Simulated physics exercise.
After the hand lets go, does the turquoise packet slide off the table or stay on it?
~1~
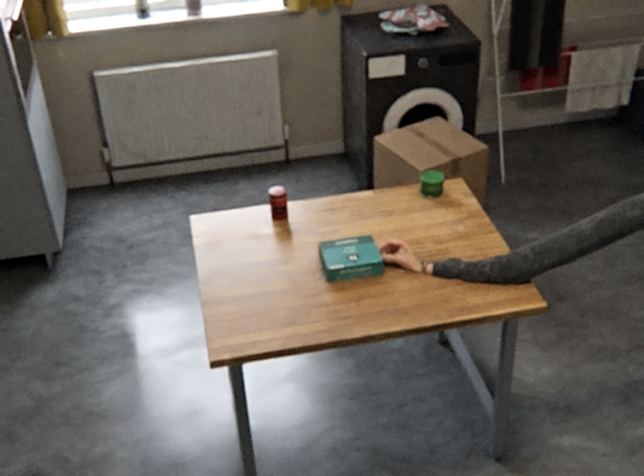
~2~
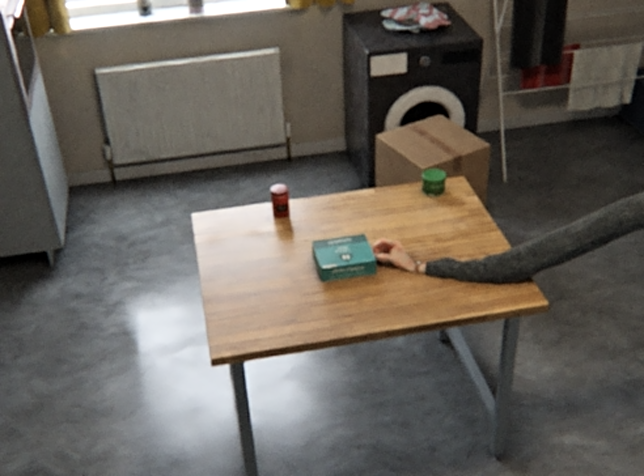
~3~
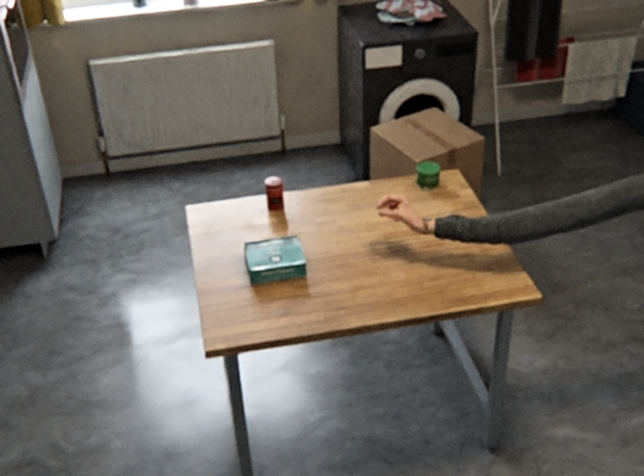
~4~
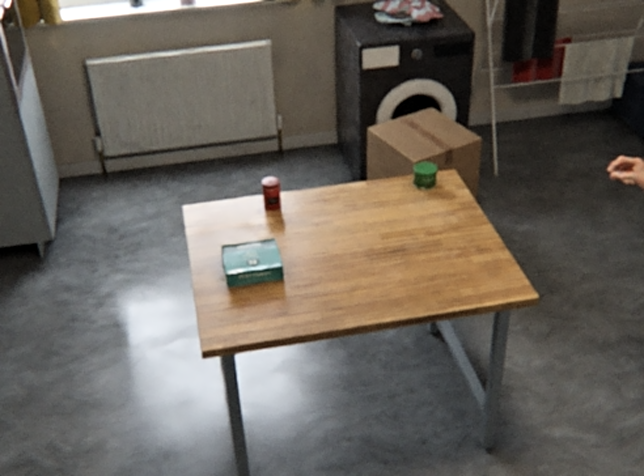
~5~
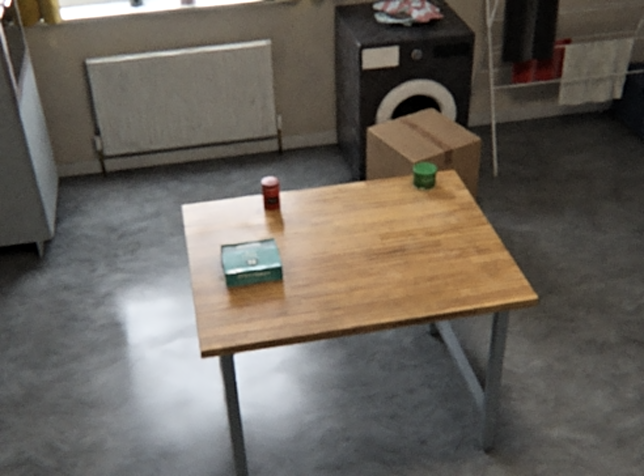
The turquoise packet stays on the table, coming to rest near the left side.
